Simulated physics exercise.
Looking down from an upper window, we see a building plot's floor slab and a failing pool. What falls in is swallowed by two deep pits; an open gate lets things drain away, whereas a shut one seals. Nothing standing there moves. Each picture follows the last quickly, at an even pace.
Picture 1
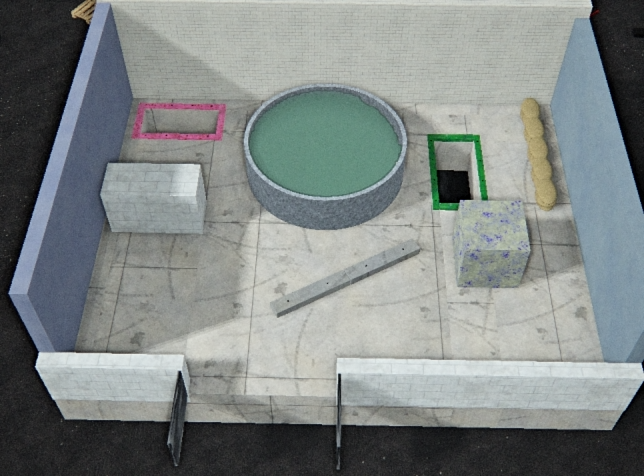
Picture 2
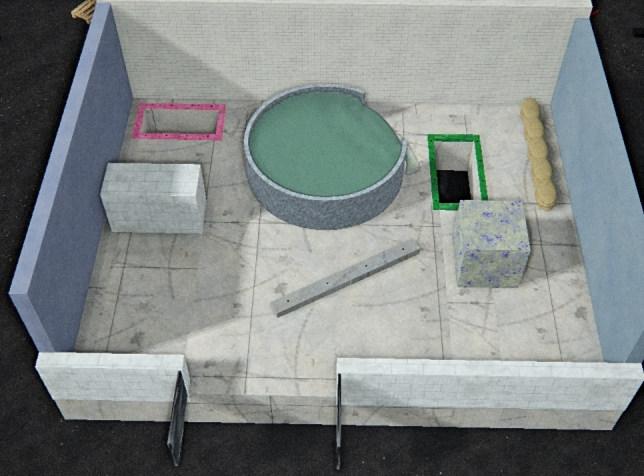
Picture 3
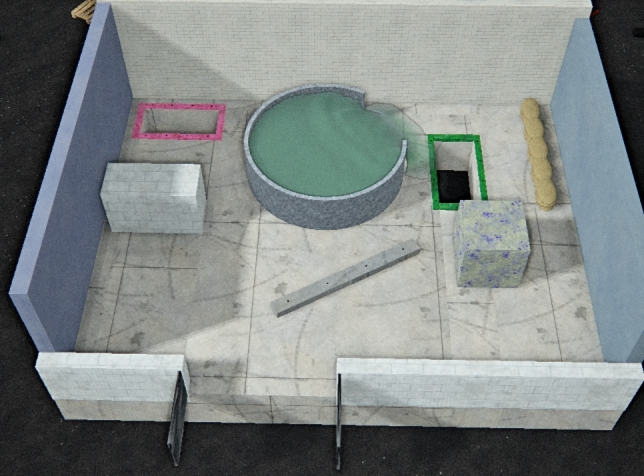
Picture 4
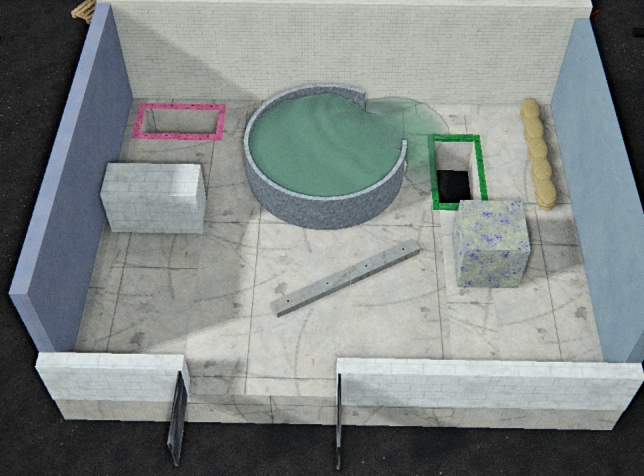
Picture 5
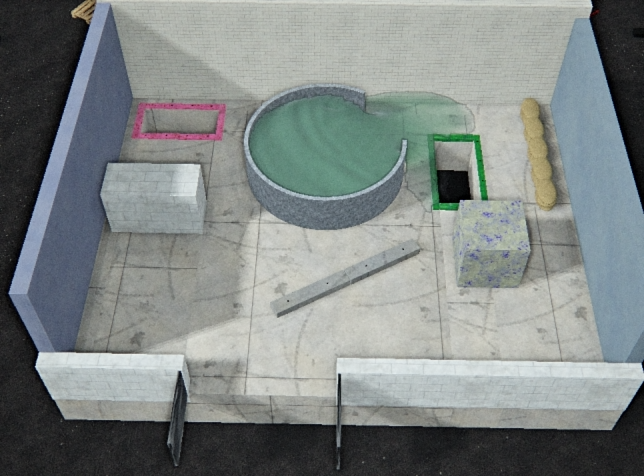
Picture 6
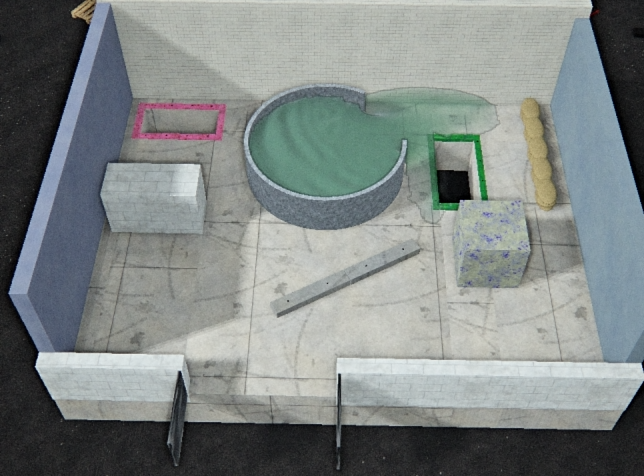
A round pool of green water stood still in a walled yard, then its wall opened at the right side and water poured out, spreading rightward across the pale floor behind the green-edged pit.
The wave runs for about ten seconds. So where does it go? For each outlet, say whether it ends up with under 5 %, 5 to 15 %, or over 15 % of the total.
My prediction: I expect the gate to account for a fraction below five per cent; I expect the green pit to account for upward of fifteen per cent; I expect the pink pit to account for a fraction below five per cent.
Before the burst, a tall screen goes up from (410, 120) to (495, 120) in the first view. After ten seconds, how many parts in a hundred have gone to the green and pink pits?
I'd say the green pit takes roughly 40 %, the pink pit roughly 4 %.
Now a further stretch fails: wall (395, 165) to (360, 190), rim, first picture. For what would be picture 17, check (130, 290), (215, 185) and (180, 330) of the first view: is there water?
Result, in sequence: Untouched by the flood; untouched by the flood; untouched by the flood.
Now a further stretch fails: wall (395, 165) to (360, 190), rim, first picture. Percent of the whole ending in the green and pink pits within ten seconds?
In percent: Green 2, pink 0.
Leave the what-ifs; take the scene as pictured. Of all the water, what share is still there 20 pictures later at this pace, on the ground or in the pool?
Near 82 percent, give or take.
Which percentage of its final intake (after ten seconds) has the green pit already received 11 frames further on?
I make it 35 per cent.
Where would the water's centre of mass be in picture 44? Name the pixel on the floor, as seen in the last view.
I'd say near (411, 198).
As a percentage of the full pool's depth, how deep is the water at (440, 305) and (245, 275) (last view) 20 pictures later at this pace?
Estimate, in order: 0 and 0 percent.
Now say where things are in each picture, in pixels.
The round pool at (325, 142) is whole and still, in the first frame.
Water pours out at (389, 135) and has run to a hidden place, in the second frame.
The front is at a hidden place, out from the gap at (389, 136), in the third frame.
The front is at (435, 185), out from the gap at (389, 137), in the fourth frame.
Water pours out at (389, 137) and has run to (459, 104), in the fifth frame.
The front is at (493, 105), out from the gap at (389, 137), in the sixth frame.
A moment on, water covers 15 % of the floor; the gate 0 %, the green pit 7 %, the pink pit 0 %.
Next, water covers 20 % of the floor; the gate 0 %, the green pit 12 %, the pink pit 0 %.
Then, water covers 35 % of the floor; the gate 0 %, the green pit 17 %, the pink pit 0 %.
Later, water covers 65 % of the floor; the gate 0 %, the green pit 25 %, the pink pit 1 %.
In the end, water covers 90 % of the floor; the gate 2 %, the green pit 32 %, the pink pit 1 %.
